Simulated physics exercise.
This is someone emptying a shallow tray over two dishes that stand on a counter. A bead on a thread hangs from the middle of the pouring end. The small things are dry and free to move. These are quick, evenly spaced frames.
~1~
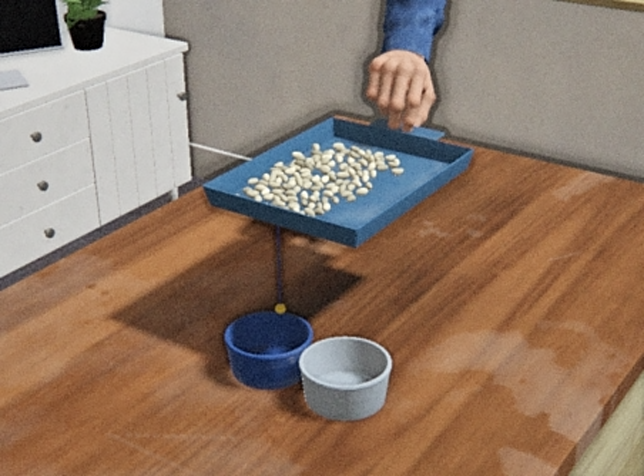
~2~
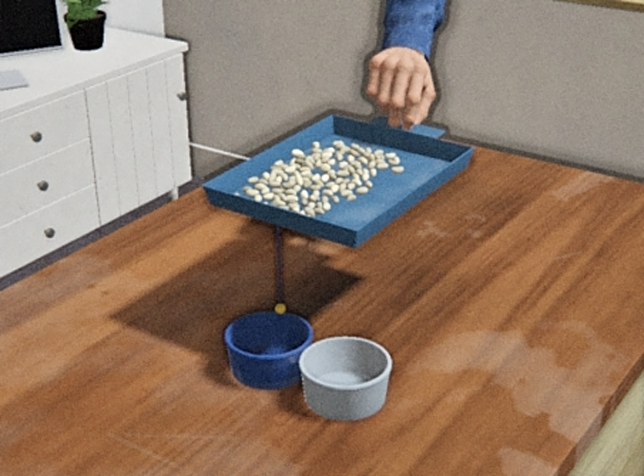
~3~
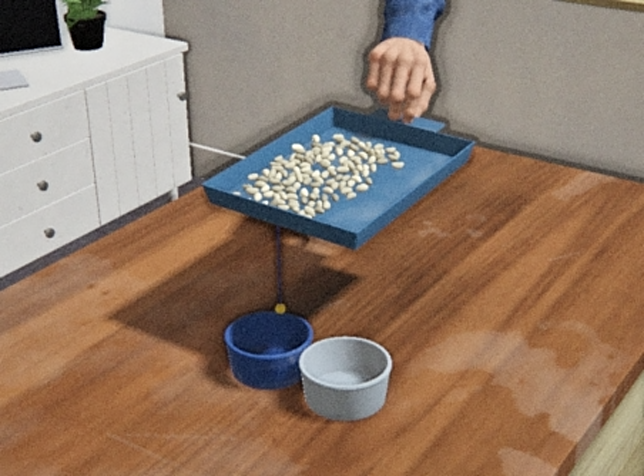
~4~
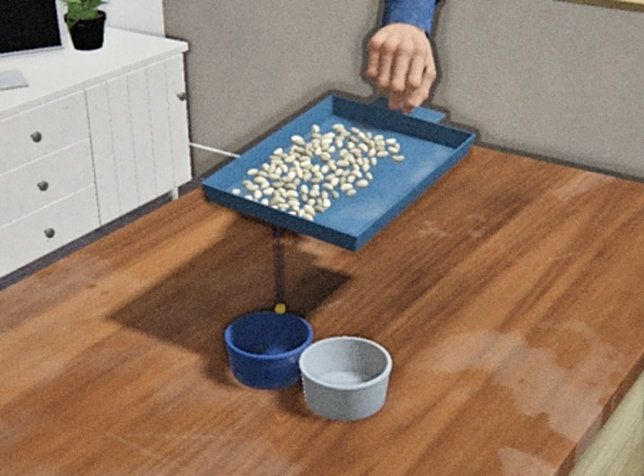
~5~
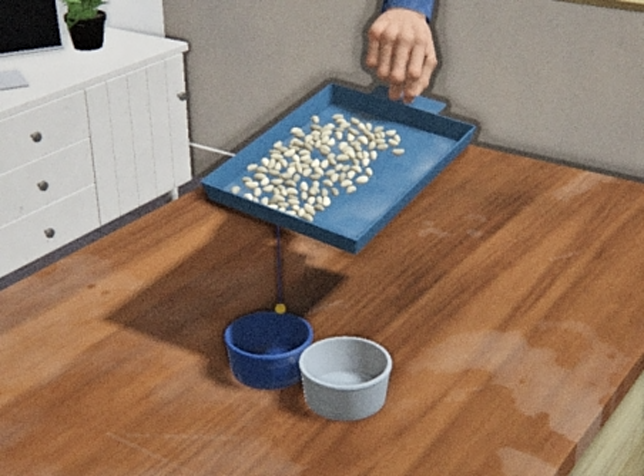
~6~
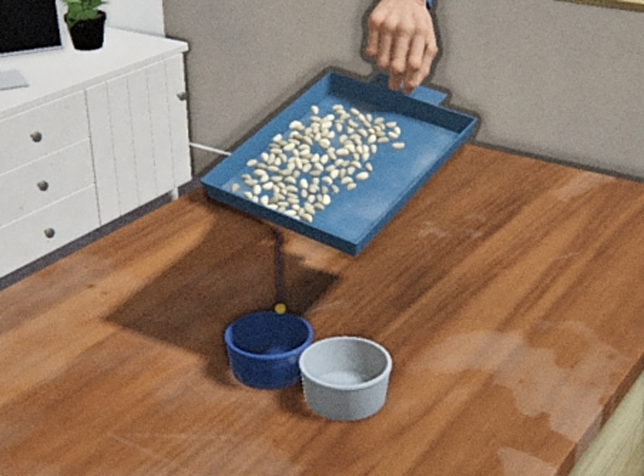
On a wooden counter, a blue dish and a pale grey dish stand below a shallow blue tray of white beans; a hand gradually raises the tray's far end, and its pouring end tips slightly lower at the right corner.
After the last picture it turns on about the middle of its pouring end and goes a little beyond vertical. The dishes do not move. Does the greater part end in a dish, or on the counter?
Caught overall: Over half.
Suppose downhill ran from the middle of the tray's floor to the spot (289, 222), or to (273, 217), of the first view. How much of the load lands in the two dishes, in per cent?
First some 40, then 20 per cent.
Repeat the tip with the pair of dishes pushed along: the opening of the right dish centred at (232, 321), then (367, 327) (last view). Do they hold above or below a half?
At the first place less than half, at the second the smaller part.
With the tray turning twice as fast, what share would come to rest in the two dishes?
Near 80 %.
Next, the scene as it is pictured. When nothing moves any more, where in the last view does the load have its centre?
Around (345, 383).
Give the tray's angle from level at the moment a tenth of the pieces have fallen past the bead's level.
Roughly 80°.
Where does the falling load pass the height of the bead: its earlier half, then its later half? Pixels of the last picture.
Early half (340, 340), late half (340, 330).
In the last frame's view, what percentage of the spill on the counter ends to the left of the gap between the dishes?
Near 40 %.
Soon, tray tipped steeply; nearly all on the tray; a stray few in the air.
A while on, tray tipped right over; about two thirds on the tray; about a quarter in the right dish; a stray few outside both; a small part in the air.
Towards the end, tray tipped past a quarter turn; most in the right dish; a small part in the left dish; a small part outside both.
Finally, tray tipped past a quarter turn; most in the right dish; a small part in the left dish; a small part outside both.
